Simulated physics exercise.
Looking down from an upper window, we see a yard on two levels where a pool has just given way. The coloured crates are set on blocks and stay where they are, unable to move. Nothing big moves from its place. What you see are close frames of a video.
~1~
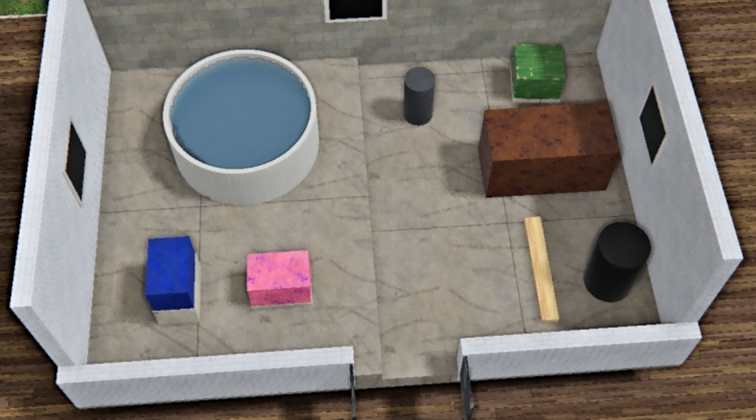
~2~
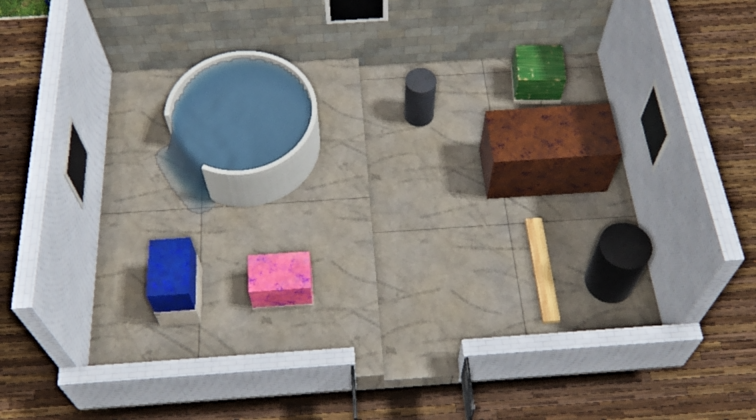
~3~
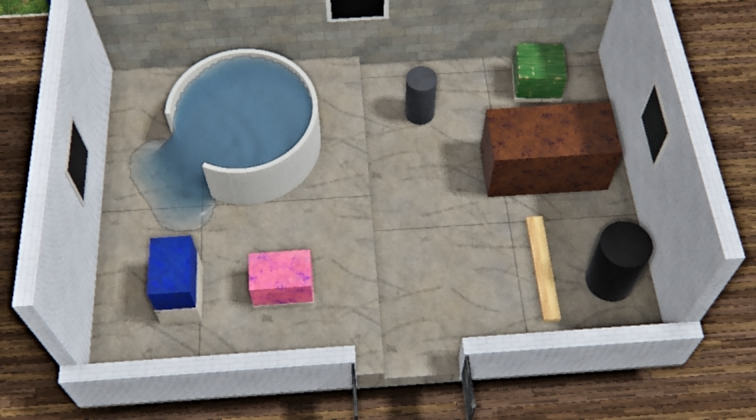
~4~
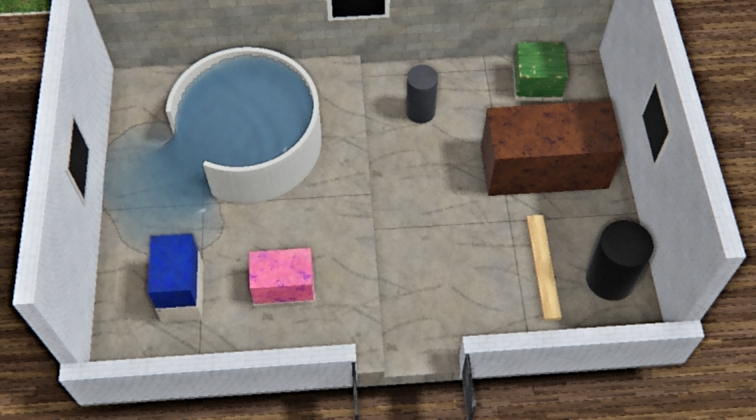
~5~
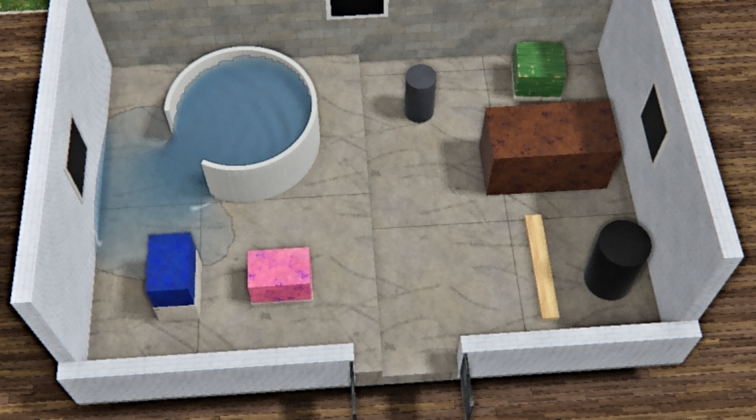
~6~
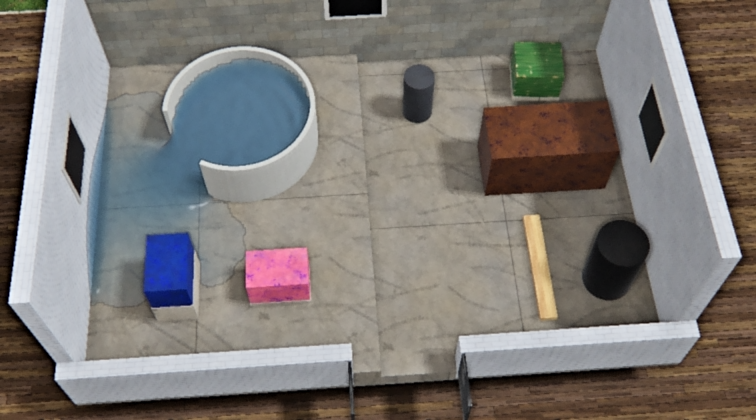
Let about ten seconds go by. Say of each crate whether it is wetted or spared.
My prediction: The green crate is exposed; the pink crate is exposed; the blue crate is protected.
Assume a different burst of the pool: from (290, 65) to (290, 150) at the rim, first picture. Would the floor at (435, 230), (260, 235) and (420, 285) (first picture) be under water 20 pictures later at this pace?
Those three come out soaked, moisture-free and soaked, one after another.
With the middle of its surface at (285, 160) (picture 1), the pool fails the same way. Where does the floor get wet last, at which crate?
I'd go with the green one.
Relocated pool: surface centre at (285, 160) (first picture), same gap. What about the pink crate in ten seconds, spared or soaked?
Result - pink crate gets flooded.
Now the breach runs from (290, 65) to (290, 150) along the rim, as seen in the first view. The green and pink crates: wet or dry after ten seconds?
The green crate is flooded and the pink crate is untouched.
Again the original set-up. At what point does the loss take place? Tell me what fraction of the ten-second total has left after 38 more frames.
Roughly 50 %.
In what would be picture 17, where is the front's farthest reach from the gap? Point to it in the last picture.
Look around (352, 356).
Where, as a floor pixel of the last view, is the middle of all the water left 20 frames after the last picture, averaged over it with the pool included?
The spot I would choose is (215, 210).
A moment on, water covers 15 % of the floor; the green crate not reached, the pink crate water round its plinth, the blue crate water round its plinth.
Next, water covers 30 % of the floor; the green crate not reached, the pink crate water round its plinth, the blue crate water round its plinth.
Then, water covers 55 % of the floor; the green crate not reached, the pink crate water round its plinth, the blue crate water round its plinth.
Later, water covers 90 % of the floor; the green crate water round its plinth, the pink crate water round its plinth, the blue crate water round its plinth.
In the end, water covers 100 % of the floor; the green crate was topped, the pink crate was topped, the blue crate stayed above the water.
